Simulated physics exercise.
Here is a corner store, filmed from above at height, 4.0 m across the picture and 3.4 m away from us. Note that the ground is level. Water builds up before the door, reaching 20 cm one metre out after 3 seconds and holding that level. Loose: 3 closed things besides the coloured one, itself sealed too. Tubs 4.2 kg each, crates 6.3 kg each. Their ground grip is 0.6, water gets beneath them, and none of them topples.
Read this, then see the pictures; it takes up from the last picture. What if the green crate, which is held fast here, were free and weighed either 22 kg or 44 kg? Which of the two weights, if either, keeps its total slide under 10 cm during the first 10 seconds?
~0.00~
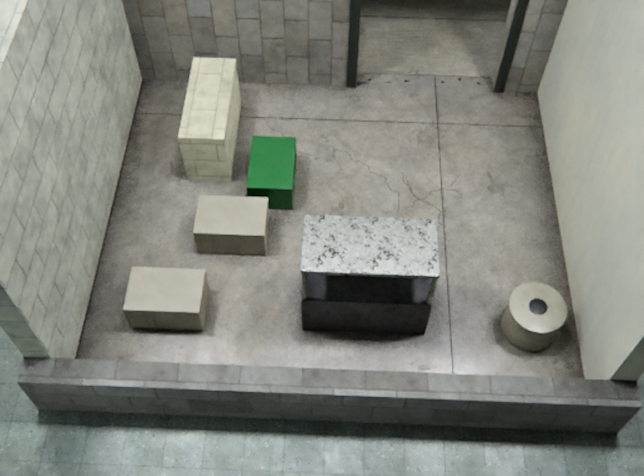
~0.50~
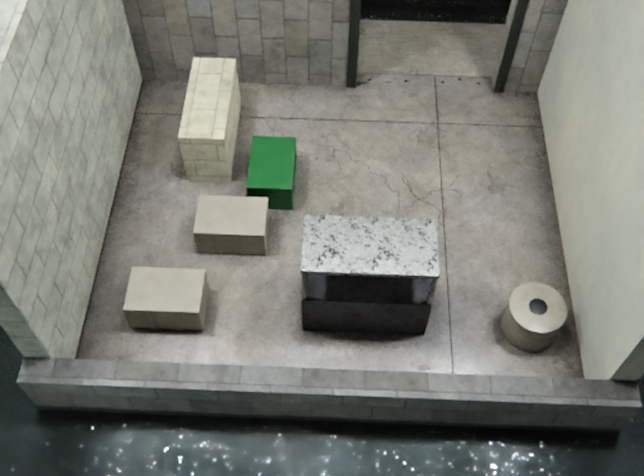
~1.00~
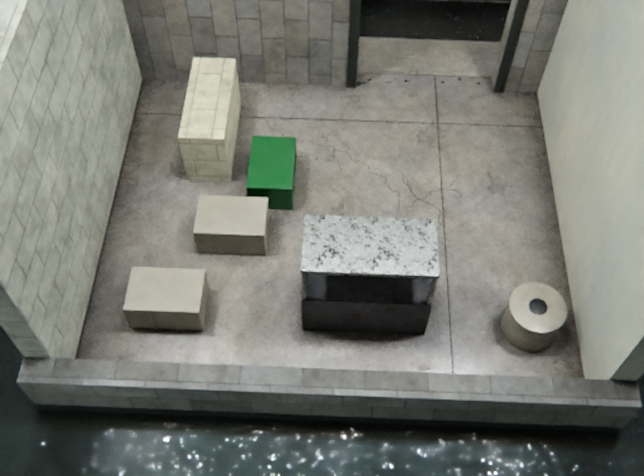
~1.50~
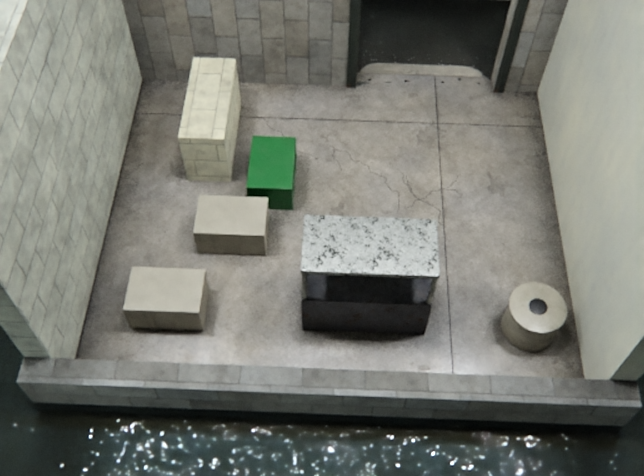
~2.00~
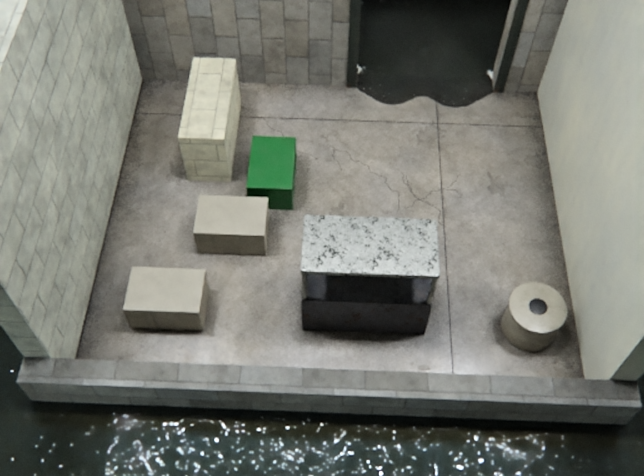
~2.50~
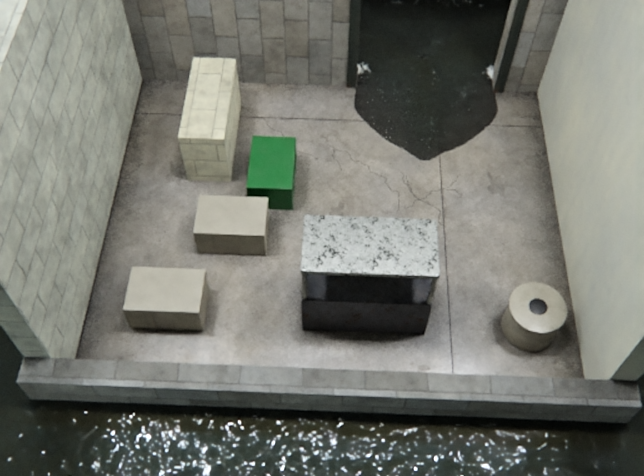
It is going to need just the smaller figure.
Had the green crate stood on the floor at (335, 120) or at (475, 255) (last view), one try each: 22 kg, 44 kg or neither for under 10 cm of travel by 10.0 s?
Try by try, any option works; must use the heavier.
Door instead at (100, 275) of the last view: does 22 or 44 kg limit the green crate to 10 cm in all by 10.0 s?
Short version: Only the heavy mass succeeds.
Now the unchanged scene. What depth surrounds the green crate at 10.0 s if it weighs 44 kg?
Close to 7 cm deep.
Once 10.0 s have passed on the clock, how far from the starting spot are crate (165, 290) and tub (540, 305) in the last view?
40 cm, 300 cm.
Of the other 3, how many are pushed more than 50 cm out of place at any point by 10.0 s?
I get 3.
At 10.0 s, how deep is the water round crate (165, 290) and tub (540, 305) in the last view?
Depth approx. 14 cm / 13 cm.
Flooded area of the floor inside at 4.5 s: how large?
Near 7.0 m2 in all.
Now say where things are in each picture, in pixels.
The first frame shows the green crate at (272, 162) rests on the ground; 0.0 m2 under water; 0 of 4 have shifted.
The second frame shows the green crate at (272, 162), on the bottom; water covers 0.0 m2; 0 of 4 have shifted.
The third frame shows the green crate at (272, 162), on the bottom; 0.0 m2 under water; 0 of 4 have shifted.
The fourth frame shows the green crate at (272, 162), on the bottom; 0.0 m2 under water; 0 of 4 have shifted.
The fifth frame shows the green crate at (272, 162) rests on the ground; 0.2 m2 under water; 0 of 4 have shifted.
The sixth frame shows the green crate at (272, 162), on the bottom; water covers 0.9 m2; 0 of 4 have shifted.
After 3.5 s the green crate would be 0 cm from its start with 22 kg and 0 cm from its start with 44 kg; 0 cm of water round it then.
After 4.5 s the green crate would be 0 cm from its start with 22 kg and 0 cm from its start with 44 kg; 3 cm of water round it then.
After 7.0 s the green crate would be 0 cm from its start with 22 kg and 0 cm from its start with 44 kg; 5 cm of water round it then.
After 10.0 s the green crate would be 0 cm from its start with 22 kg and 0 cm from its start with 44 kg; 7 cm of water round it then.
